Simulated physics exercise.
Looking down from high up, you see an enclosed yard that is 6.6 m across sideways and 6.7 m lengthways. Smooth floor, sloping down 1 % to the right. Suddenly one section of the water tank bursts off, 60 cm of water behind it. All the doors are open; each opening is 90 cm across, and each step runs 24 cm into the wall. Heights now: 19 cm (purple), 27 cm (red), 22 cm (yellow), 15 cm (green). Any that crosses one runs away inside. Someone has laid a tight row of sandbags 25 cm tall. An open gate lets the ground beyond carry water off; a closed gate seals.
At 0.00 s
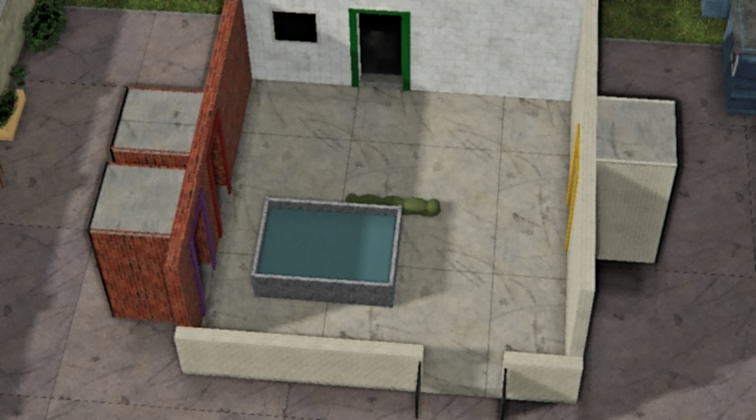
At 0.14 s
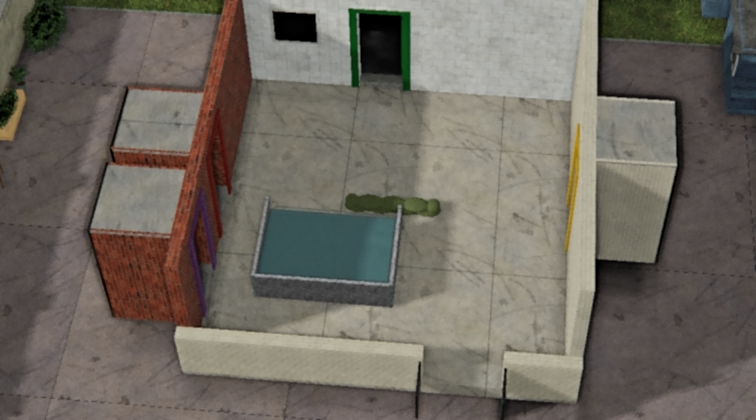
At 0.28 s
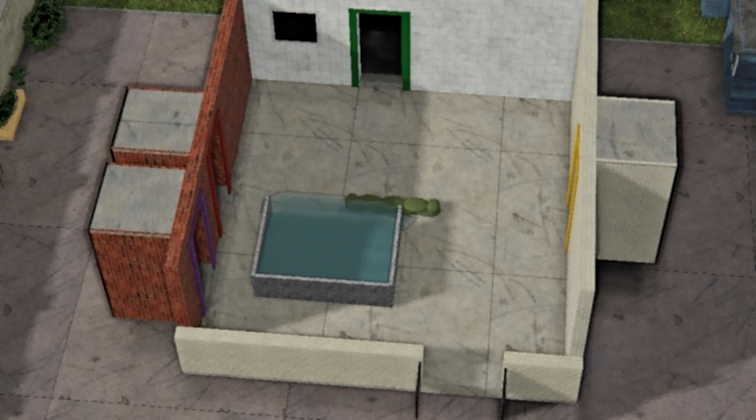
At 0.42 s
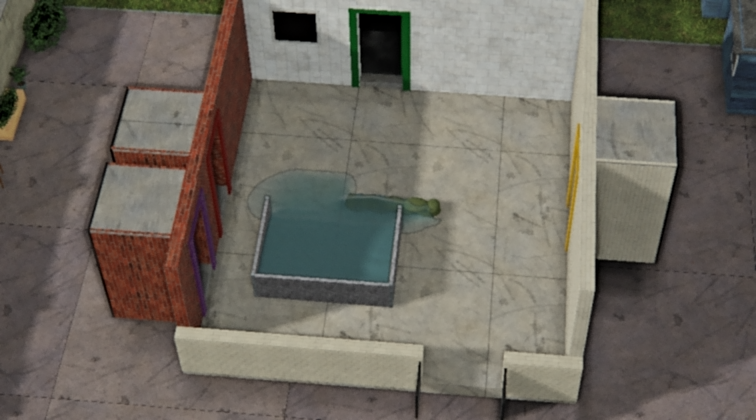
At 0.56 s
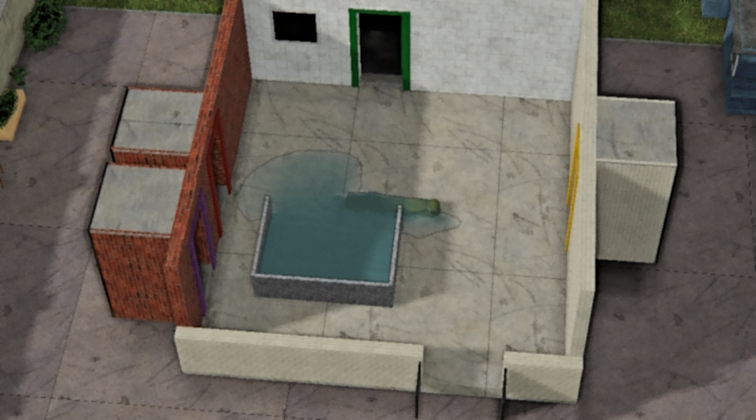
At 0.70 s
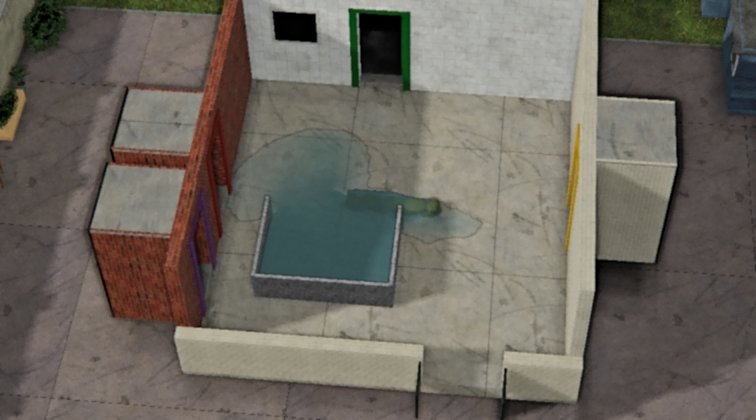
In a walled yard, the far side of a water tank gave way, and water poured out across the floor, spreading around a low green hedge toward the back and right.
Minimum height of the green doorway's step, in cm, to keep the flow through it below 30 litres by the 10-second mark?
Roughly 14.5 cm.
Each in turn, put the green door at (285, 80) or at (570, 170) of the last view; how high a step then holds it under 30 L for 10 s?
You'd want roughly 23 cm there first, then roughly 10.5 cm.
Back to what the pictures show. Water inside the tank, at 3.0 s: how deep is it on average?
It averages roughly 18 centimetres.
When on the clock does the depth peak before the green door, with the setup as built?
It peaks at about 2.2 s.
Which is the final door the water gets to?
It's the purple door.
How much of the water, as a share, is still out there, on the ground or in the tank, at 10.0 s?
Remaining share: Around 94 %.
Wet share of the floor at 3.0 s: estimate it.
About 55 per cent.
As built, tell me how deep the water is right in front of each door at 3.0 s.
In cm - purple: 0, red: 5, yellow: 8, green: 18.
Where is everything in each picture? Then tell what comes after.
The first frame shows the water tank at (328, 243) is whole and still, 60 cm deep; the green door at (381, 54) is dry.
In the second frame, the gap is on the far side, the front 0.3 m out at a hidden place; the back of the water tank holds 60 cm.
In the third frame, the front is at (288, 194), 0.7 m from the gap on the far side; 1.4 m2 of floor is wet, 60 cm left at the back.
In the fourth frame, the gap is on the far side, the front 1.2 m out at (292, 173); the back of the water tank holds 56 cm.
In the fifth frame, the front is at (313, 153), 1.8 m from the gap on the far side; 4.2 m2 of floor is wet, 51 cm left at the back.
In the sixth frame, water pours out on the far side and has run 2.3 m, to (311, 132); about 6 cm deep outside, 50 cm at the back; 1.5 m in a straight line remain to the green door at (381, 54).
After 1.4 s water covers 40 % of the floor, deepest (40 cm) near (374, 221); 12 cm at the green door, 0 litres in over its 15 cm step.
After 3.0 s water covers 55 % of the floor, deepest (30 cm) near (263, 120); 18 cm at the green door, 21 litres in over its 15 cm step.
After 10.0 s water covers 95 % of the floor, deepest (13 cm) near (559, 373); 5 cm at the green door, 26 litres in over its 15 cm step.
At the green door as built, the water arrived by 1.3 s and peaked near 22 cm at 2.2 s.
Run again over the same 10 s with other heights there, 39 litres in over 13.5 cm, 19 litres over 16 cm. The limit of 30 litres is kept from about 14.5 cm up.
